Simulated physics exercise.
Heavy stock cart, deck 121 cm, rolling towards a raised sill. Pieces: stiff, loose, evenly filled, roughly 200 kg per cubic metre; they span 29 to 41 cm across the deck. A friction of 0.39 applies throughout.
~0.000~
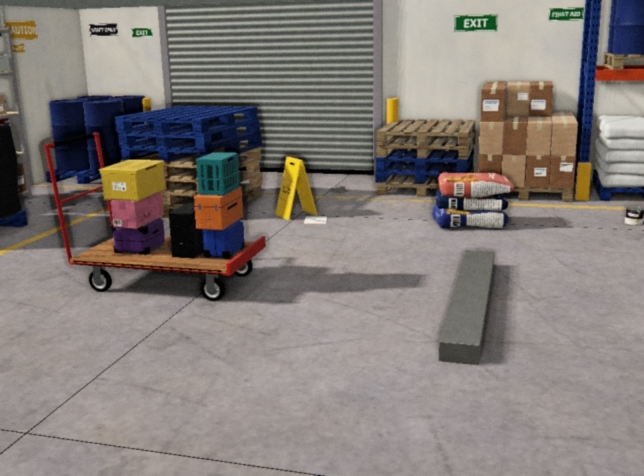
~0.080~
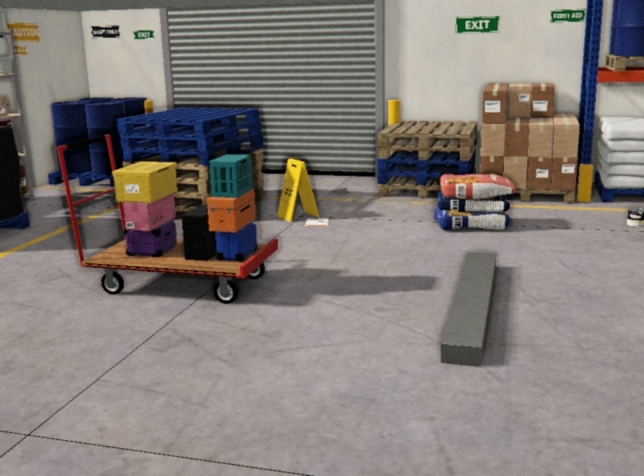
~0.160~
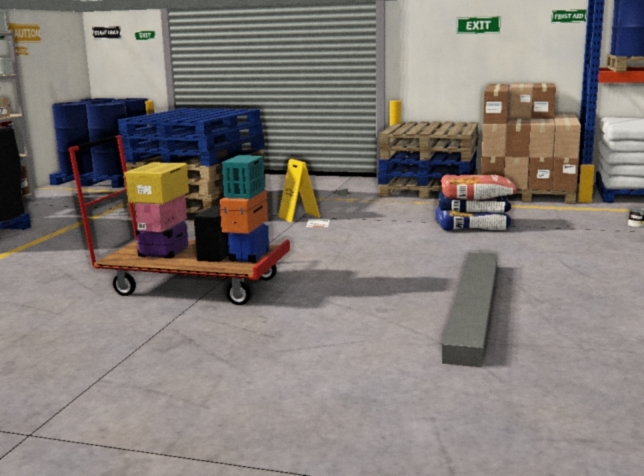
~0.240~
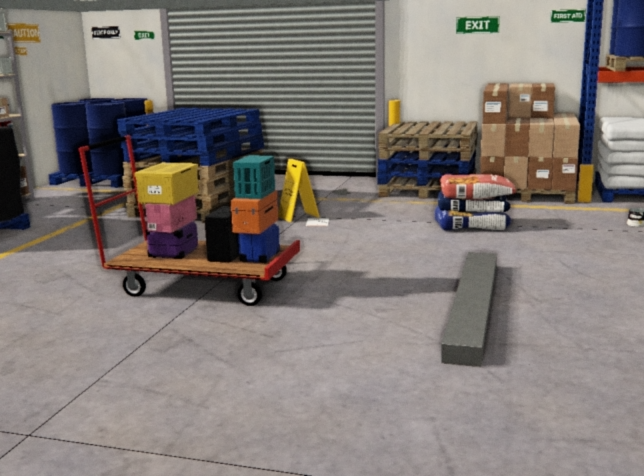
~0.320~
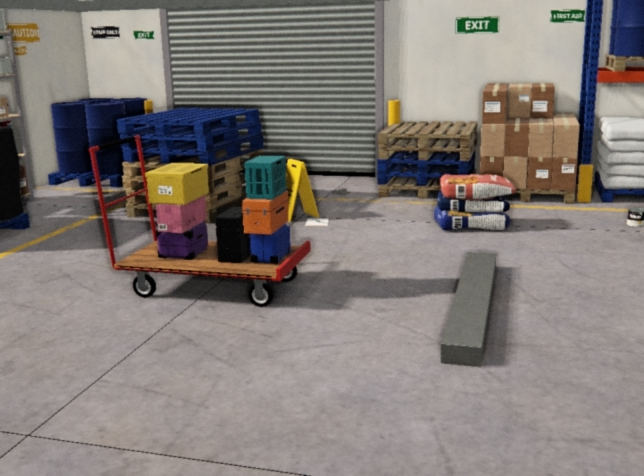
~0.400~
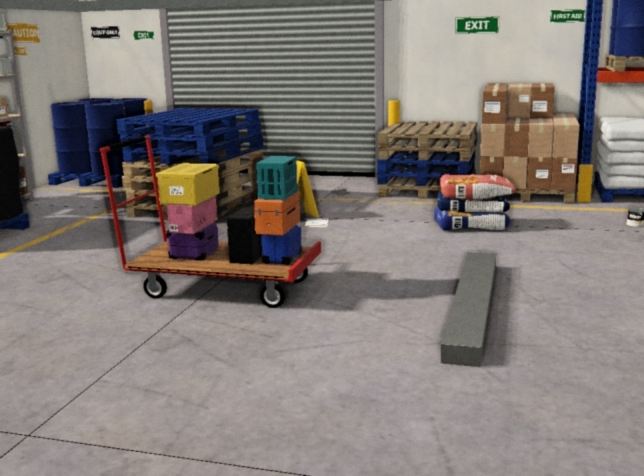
A red-handled cart loaded with colourful boxes rolls slowly rightward across the warehouse floor.
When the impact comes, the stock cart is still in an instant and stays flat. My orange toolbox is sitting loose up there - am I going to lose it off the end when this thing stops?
The orange toolbox will fall off the end.
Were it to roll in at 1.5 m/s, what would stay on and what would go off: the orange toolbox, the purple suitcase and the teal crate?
Well, orange comes off, purple stays on and teal comes off.
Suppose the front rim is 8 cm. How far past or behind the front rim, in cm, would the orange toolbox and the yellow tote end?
The orange one ends 30 cm past the front rim, while the yellow one ends 70 cm behind it.
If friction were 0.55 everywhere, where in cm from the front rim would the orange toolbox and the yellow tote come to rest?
Orange: 30 cm past; yellow: 20 cm behind.
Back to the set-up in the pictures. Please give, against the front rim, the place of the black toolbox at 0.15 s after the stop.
Roughly 30 cm short of the front rim.
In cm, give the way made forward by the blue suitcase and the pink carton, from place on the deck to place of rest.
Blue 5, pink 10; both in cm.
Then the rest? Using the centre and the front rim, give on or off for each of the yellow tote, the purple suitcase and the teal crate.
Result: Yellow - on; purple - on; teal - off.
After 1.45 s the deck stops.
After 1.85 s the orange toolbox is 4 cm behind the rim, tilted 25°, near (466, 217) in the last picture's view.
After 2.25 s the orange toolbox is 16 cm past the rim, tilted 95°, near (496, 274) in the last picture's view.
At rest, 2.8 s, past the rim, orange toolbox and teal crate; behind it, black toolbox, purple suitcase, yellow tote, blue suitcase and pink carton.
